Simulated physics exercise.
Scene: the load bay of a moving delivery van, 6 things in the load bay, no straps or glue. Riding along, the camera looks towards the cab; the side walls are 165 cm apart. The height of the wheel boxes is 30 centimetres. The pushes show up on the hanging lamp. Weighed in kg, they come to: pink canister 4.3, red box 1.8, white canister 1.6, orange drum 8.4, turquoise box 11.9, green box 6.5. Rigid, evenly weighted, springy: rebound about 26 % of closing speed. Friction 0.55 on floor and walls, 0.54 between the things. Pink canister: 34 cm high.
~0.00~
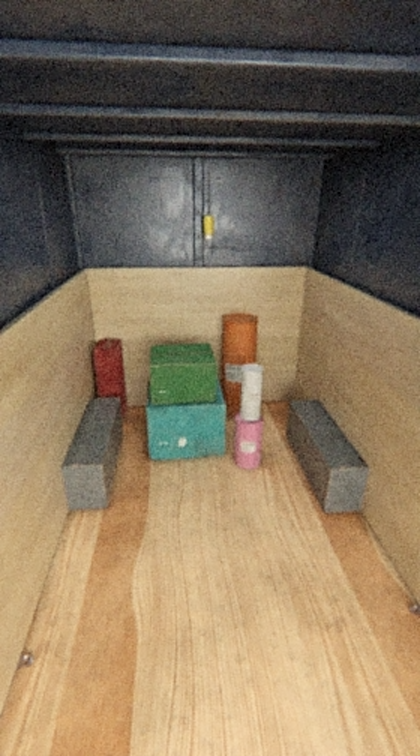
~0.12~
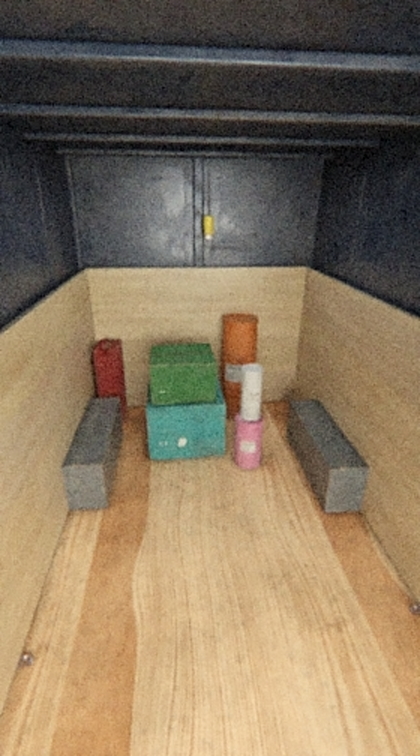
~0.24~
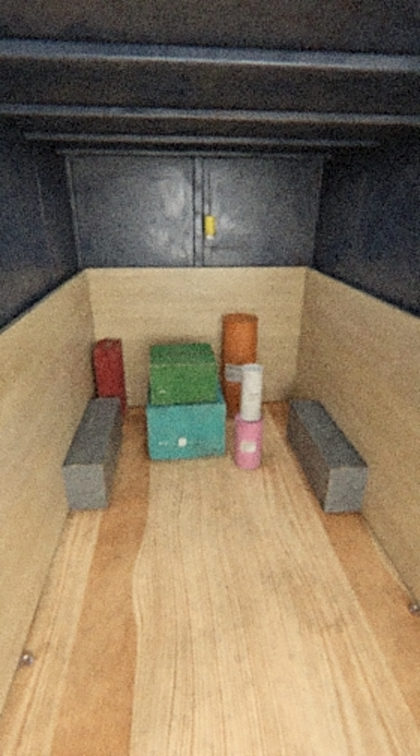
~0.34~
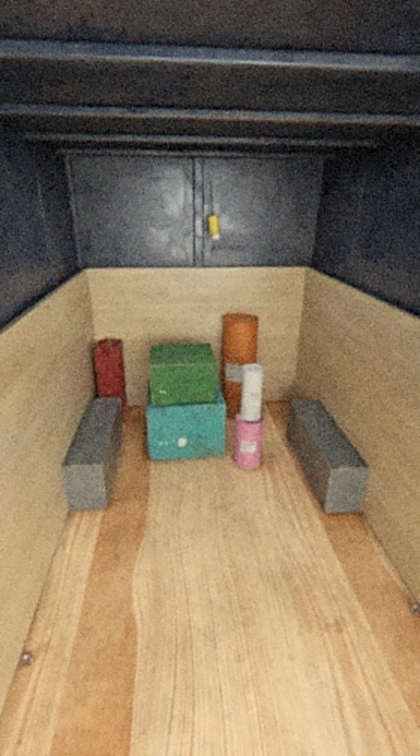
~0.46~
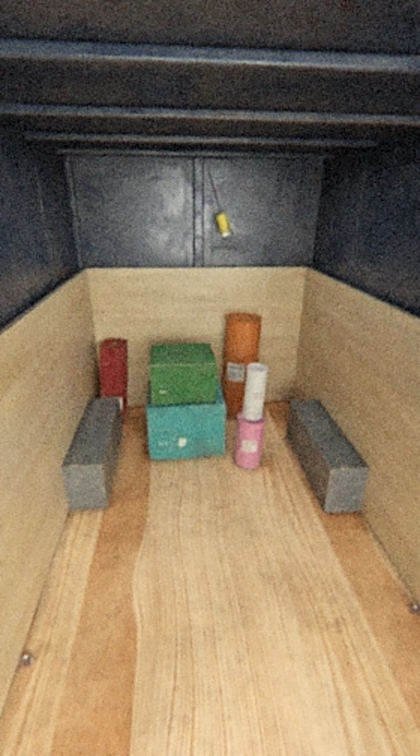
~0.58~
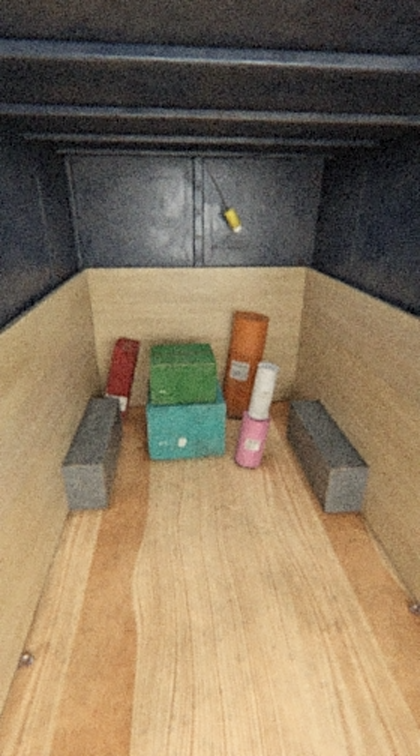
To begin with, the yellow hanging lamp and the load in the van's bay are still. The lamp then swings out to the right, and the red box, orange drum and stacked white and pink canisters tilt slightly the same way, while the green box stays squarely on the turquoise one.
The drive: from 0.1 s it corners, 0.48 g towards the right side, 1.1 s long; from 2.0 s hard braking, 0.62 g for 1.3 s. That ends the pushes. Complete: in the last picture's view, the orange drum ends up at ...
... around (263, 363).
After 0.88 s, load feels 0.48 g right; orange drum leaning 27° near (264, 364); red box leaning 75°; white canister leaning 42°.
After 2.28 s, load feels 0.62 g forwards; white canister now down from a perch; orange drum leaning 28° near (264, 363); red box on its side.
At rest (3.9 s), down from a perch, white canister; tipped over in the load bay, pink canister and red box; not toppled but over 15 cm from the start, orange drum and green box; turquoise box in place, give or take 15 cm. Seen from the same camera at the end, orange drum near (263, 363).
